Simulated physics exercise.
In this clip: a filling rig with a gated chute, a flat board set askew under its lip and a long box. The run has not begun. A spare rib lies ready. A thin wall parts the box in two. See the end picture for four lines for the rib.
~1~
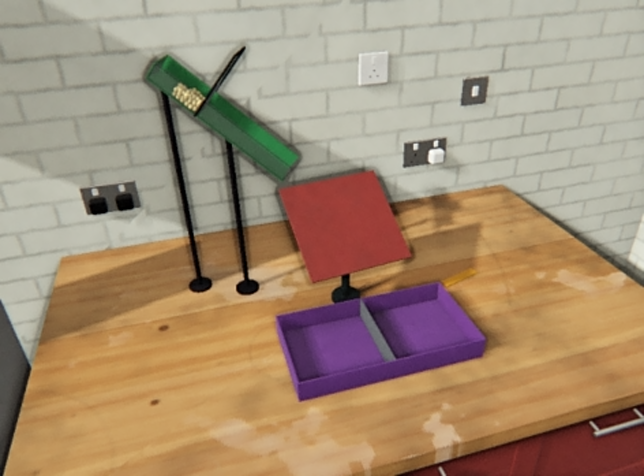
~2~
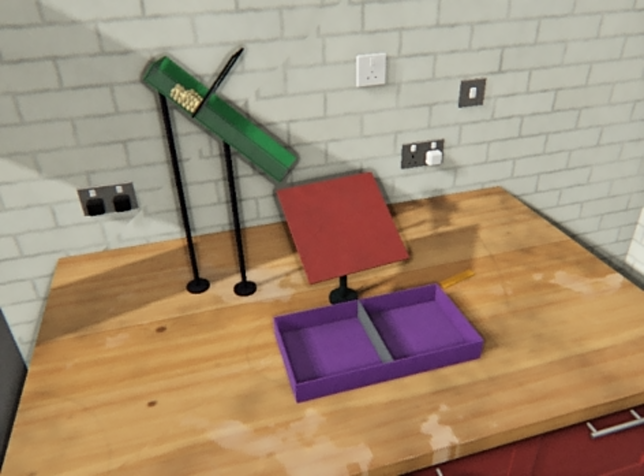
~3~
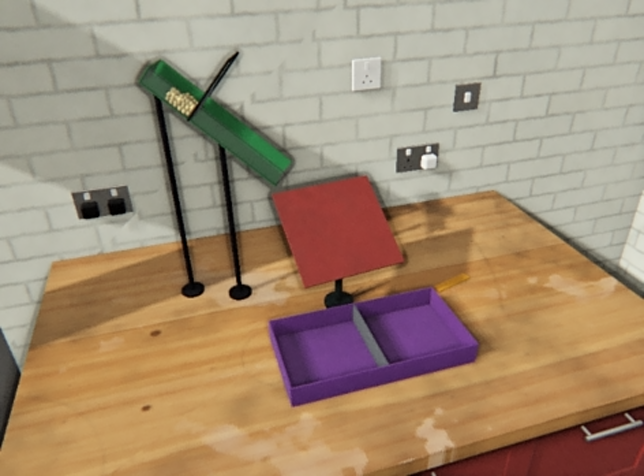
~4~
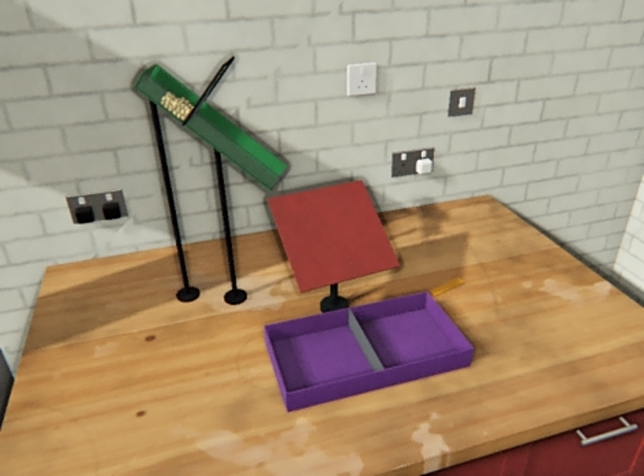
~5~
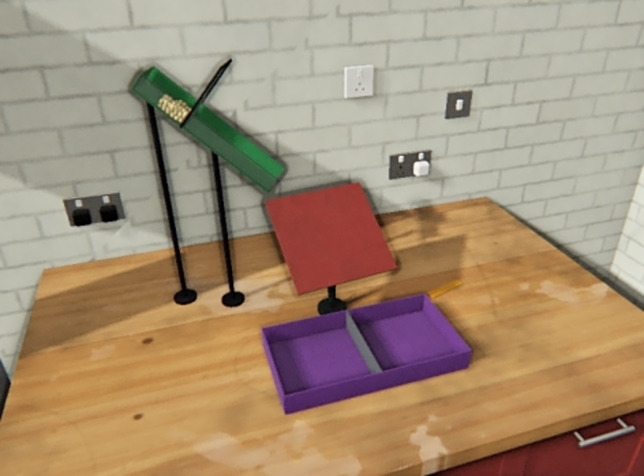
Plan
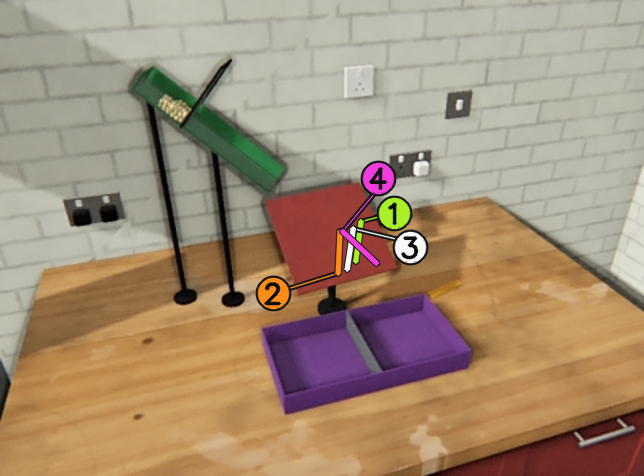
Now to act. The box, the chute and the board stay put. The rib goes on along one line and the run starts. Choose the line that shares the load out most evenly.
I would pick line 1.
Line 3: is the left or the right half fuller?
The left half.
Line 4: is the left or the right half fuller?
The right half.
On the marked copy, line 1 from (361, 221) to (355, 261); line 2 from (340, 231) to (338, 273); line 3 from (353, 228) to (347, 269); line 4 from (342, 231) to (376, 263).
If 1 is chosen, of what is caught, close to half in the left half, close to half in the right.
If 2 is chosen, of what is caught, the bulk in the left half, a small share in the right.
If 3 is chosen, of what is caught, the bulk in the left half, a small share in the right.
If 4 is chosen, of what is caught, only a few in the left half, all but a few in the right.
